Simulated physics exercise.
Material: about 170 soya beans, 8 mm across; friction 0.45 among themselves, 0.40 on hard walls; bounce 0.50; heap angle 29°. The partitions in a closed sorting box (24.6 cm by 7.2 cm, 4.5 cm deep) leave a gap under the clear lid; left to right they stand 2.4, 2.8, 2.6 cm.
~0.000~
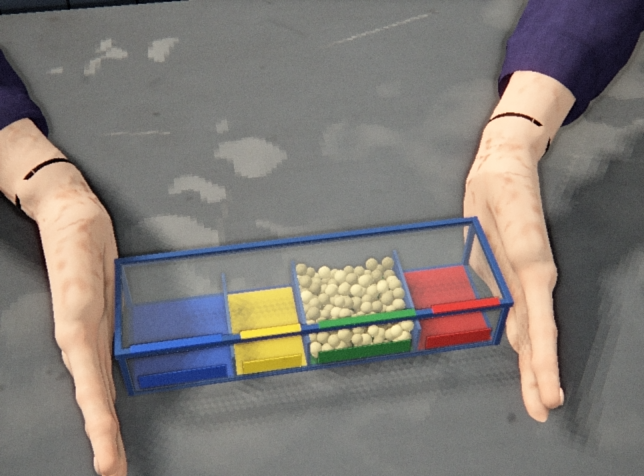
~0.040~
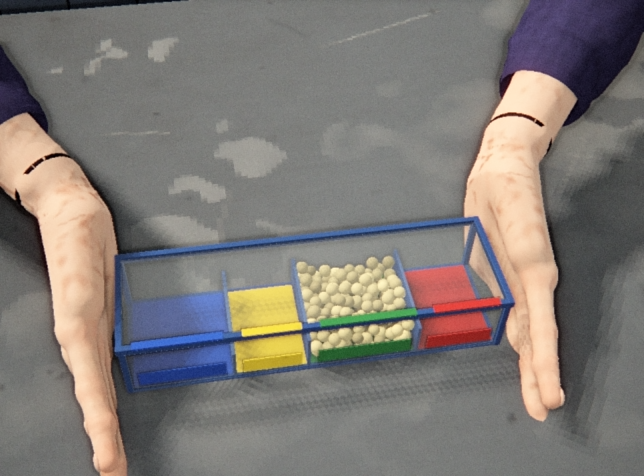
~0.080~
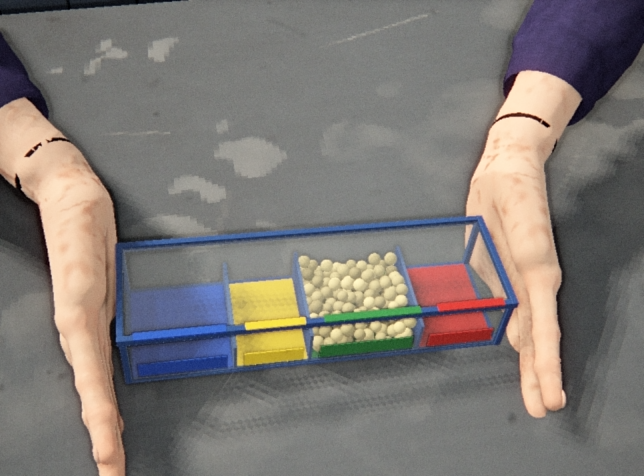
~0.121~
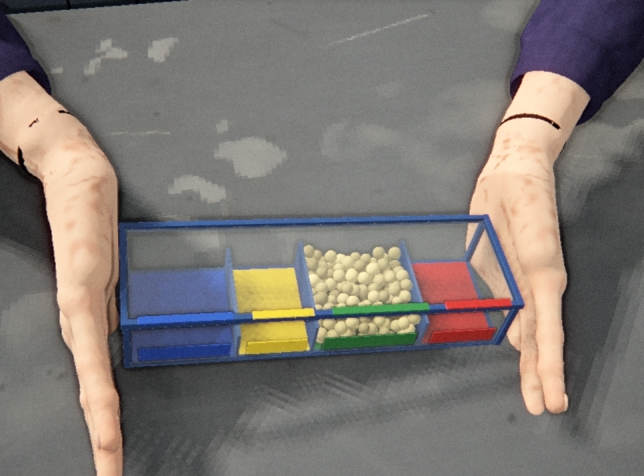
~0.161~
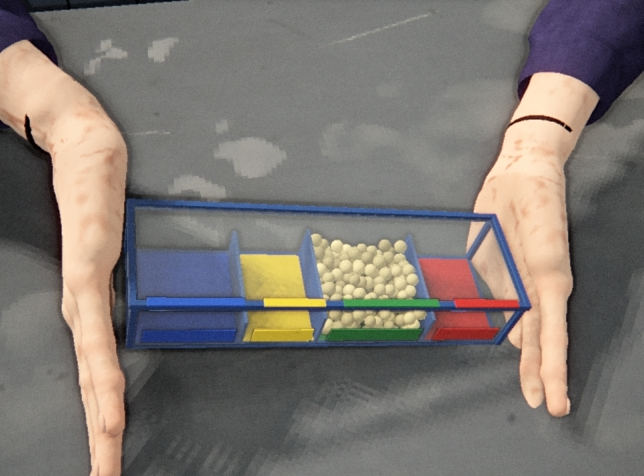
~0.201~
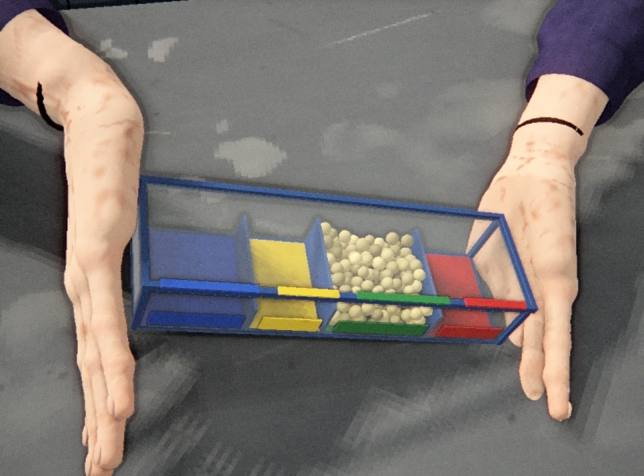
On a scuffed grey surface, two hands hold the ends of a clear, blue-edged box with blue, yellow, green and red sections, pale round beans filling the green one. The box barely moves at first, then the left hand raises its end, slanting the box down toward the right, the beans staying in the green section.
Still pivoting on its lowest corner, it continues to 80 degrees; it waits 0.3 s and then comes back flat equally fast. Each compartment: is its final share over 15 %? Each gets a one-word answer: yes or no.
My answers are red yes, blue no, green yes, yellow no.
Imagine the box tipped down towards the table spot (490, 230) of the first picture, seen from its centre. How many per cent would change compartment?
Roughly 35 per cent.
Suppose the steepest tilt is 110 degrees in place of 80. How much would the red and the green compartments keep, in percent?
Red 45 %, green 55 %.
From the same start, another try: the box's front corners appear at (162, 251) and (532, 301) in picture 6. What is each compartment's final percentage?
The compartments end with red 45 per cent, blue 0 per cent, green 55 per cent and yellow 0 per cent.
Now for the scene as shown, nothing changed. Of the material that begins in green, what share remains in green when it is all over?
Roughly 40 per cent.
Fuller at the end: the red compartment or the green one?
Go with red, that one ends with more.
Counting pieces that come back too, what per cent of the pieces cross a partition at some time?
Around 60 in a hundred.
After 0.89 s, tilt 80 degrees; red 40 %, green 60 %.
Then, at 1.36 s, tilt 43 degrees; red 60 %, green 40 %.
After 1.89 s, tilt 0 degrees; red 60 %, green 40 %.
At rest (2.5 s), red 60 %, blue 0 %, green 40 %, yellow 0 %.
